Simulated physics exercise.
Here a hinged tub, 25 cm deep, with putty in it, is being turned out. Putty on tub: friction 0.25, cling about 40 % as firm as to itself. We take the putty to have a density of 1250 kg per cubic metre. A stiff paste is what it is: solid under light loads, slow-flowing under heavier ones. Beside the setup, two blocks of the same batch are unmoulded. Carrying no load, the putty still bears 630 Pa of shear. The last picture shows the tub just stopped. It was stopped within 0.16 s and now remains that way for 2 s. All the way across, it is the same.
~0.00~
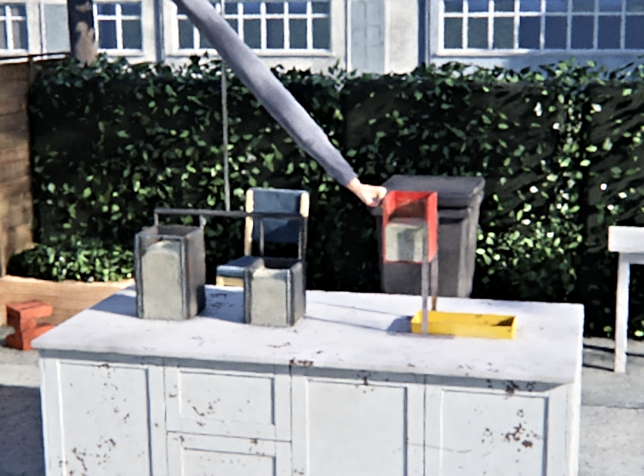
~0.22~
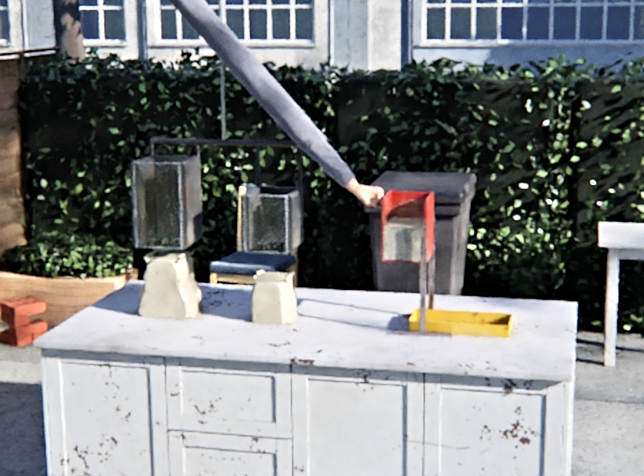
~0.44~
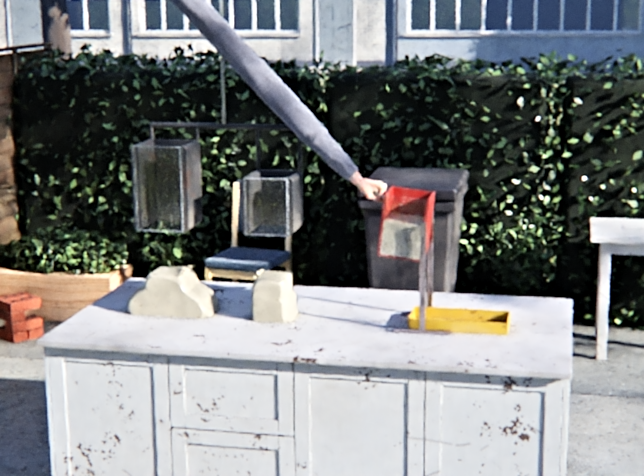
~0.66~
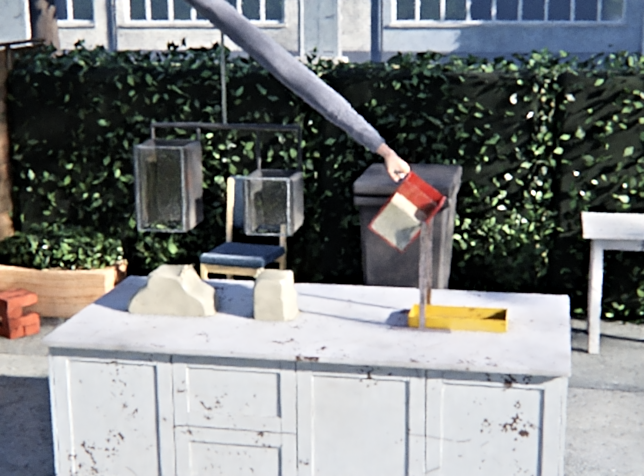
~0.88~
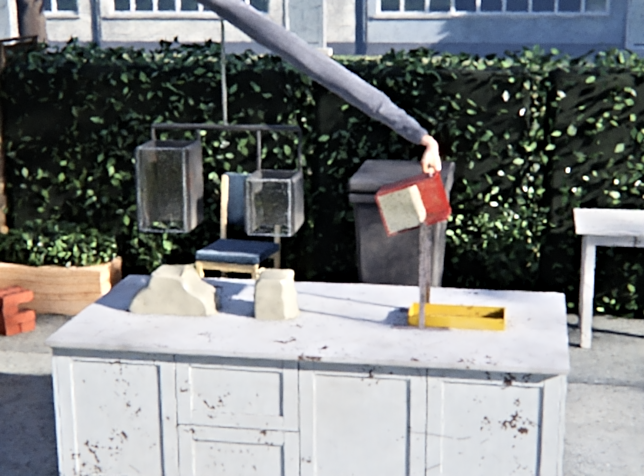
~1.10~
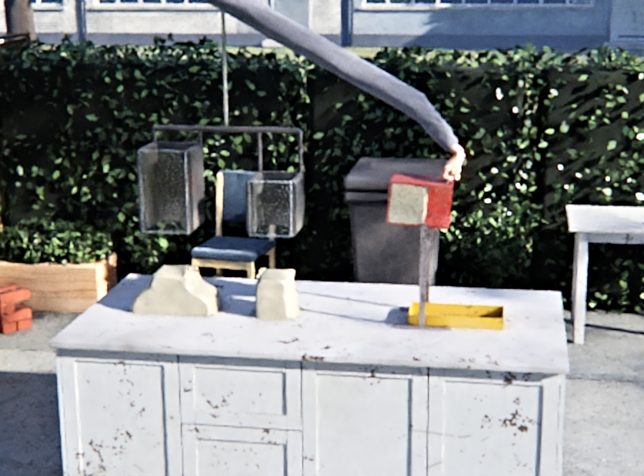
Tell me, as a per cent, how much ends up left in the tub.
Close to 100 % is left.
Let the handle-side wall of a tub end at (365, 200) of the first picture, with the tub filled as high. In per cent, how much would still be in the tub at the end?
Some 65 percent would still be in the tub at the end.
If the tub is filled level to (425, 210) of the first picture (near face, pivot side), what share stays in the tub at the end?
100 %.
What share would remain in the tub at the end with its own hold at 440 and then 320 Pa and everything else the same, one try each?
100 %, then 80 %.
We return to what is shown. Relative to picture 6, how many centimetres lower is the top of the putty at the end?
Roughly 1 cm.
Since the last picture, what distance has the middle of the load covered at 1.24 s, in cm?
It has moved around 0 centimetres.
After 1.24 s, the tub is at 94 degrees and holds 100 %.
After 1.41 s, the tub is at 94 degrees and holds 100 %.
After 1.58 s, the tub is at 94 degrees and holds 100 %.
After 1.75 s, the tub is at 94 degrees and holds 100 %.
After 3.10 s, at the end, the tub is at 94 degrees and holds 100 %.
